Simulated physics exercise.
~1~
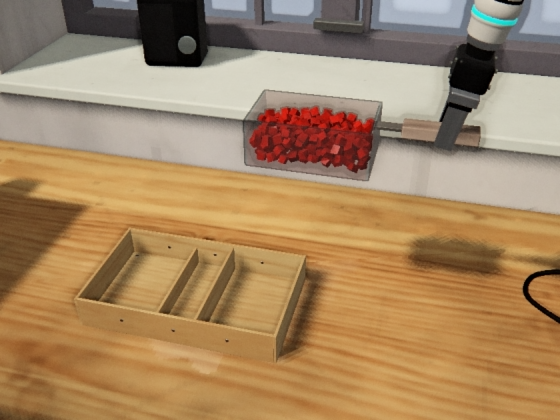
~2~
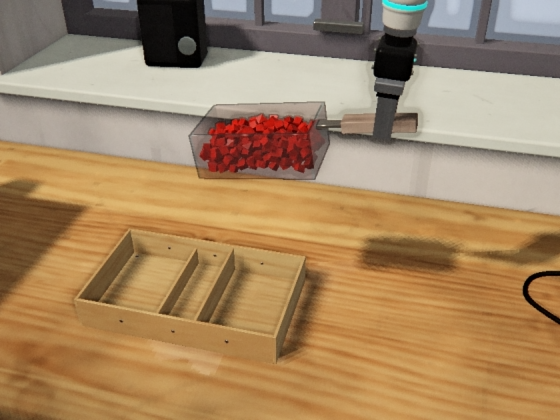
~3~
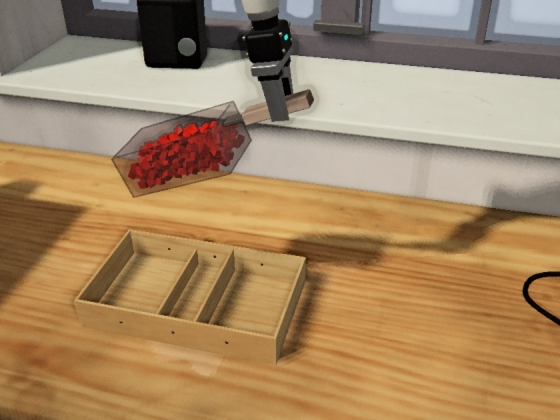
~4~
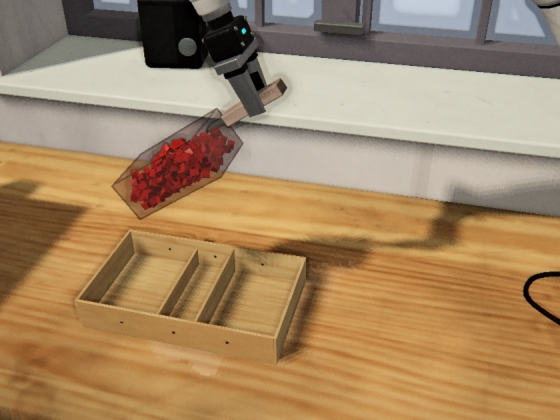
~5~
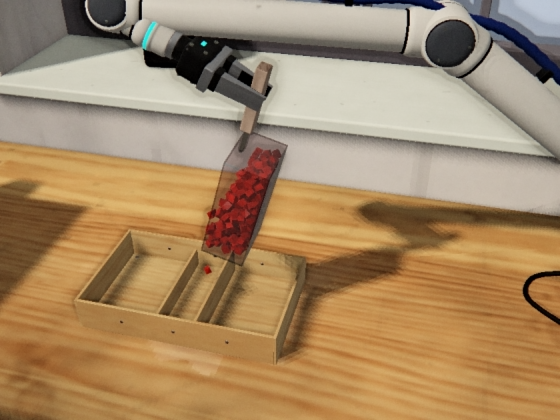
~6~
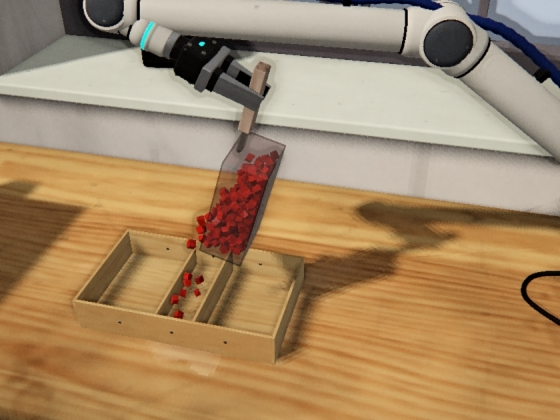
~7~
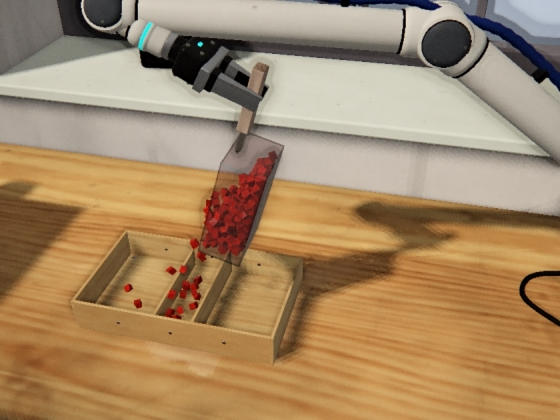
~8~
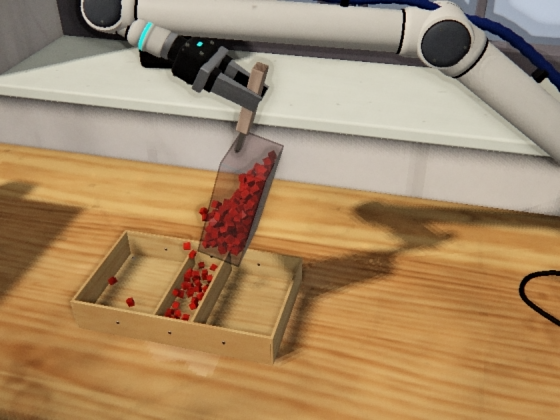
Robot arm carrying a clear box of red cubes leftward, tipping it steeply and spilling some into a wooden tray's compartments.
